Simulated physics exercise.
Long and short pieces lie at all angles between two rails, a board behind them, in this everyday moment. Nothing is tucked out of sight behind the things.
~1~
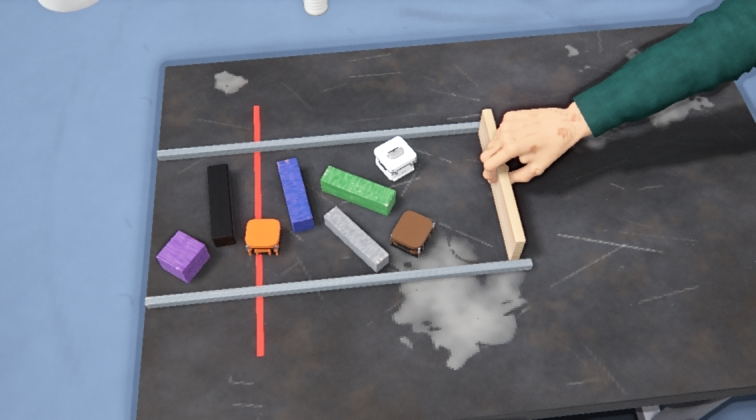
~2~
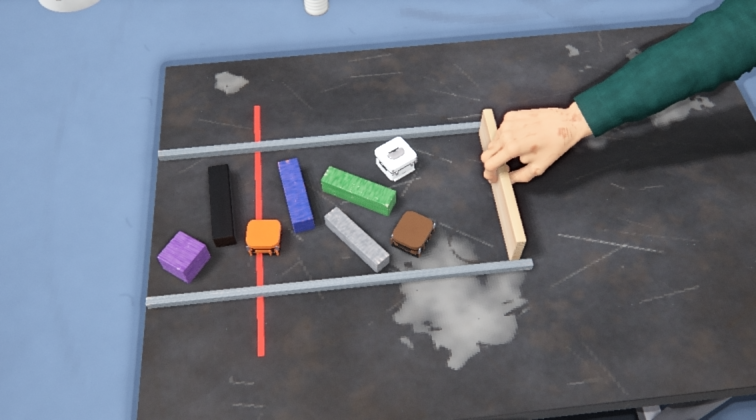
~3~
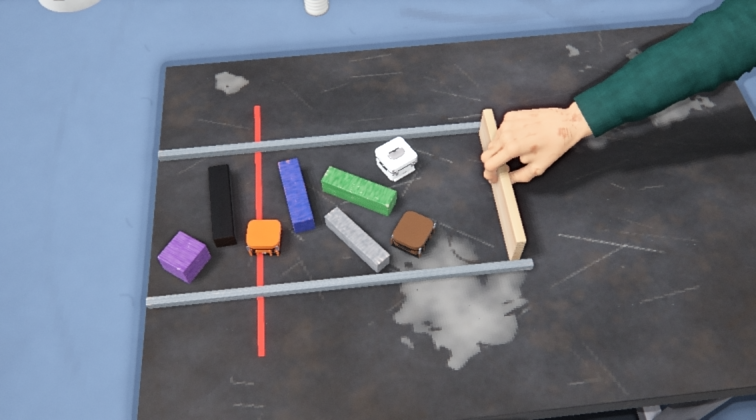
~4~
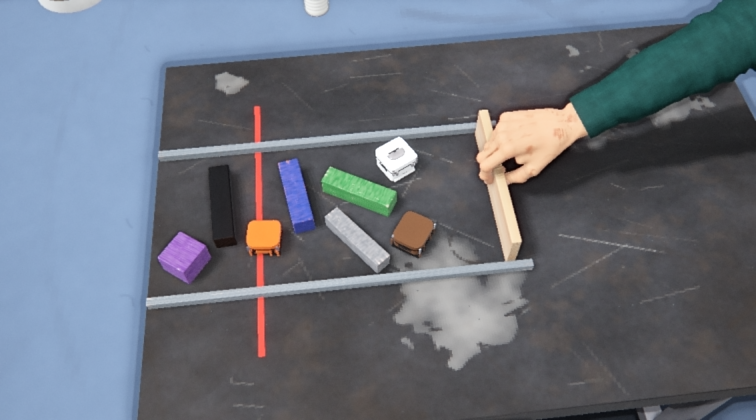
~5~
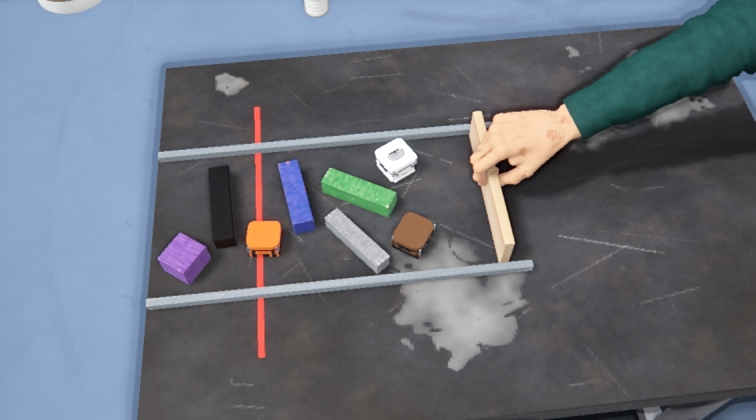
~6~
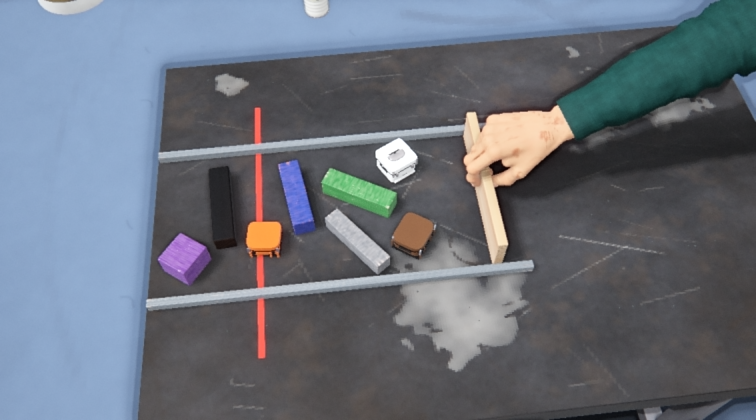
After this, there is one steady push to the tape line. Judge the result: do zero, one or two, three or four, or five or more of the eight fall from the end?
Off the edge: None.
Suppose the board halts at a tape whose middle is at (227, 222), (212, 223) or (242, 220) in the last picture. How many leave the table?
Down on the floor: 2, 4 and 1.
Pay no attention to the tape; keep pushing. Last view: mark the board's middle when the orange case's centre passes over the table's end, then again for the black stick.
Roughly (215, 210); roughly (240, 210).
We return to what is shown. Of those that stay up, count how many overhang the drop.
1.
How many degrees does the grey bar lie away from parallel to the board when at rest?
I'd put it at about 0°.
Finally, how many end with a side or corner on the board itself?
Contact count: 3.
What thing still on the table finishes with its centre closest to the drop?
The one out in front is the purple block.
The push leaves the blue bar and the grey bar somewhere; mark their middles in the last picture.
The blue bar at (195, 208), the grey bar at (219, 256).
Soon after, none off yet; purple block at rest near (185, 259); black stick at rest near (223, 207); orange case at rest near (265, 240).
After that, none off yet; purple block at rest near (185, 259); black stick moving near (219, 208); orange case displaced about its own width near (246, 246).
In the end, the number that fall off is zero.
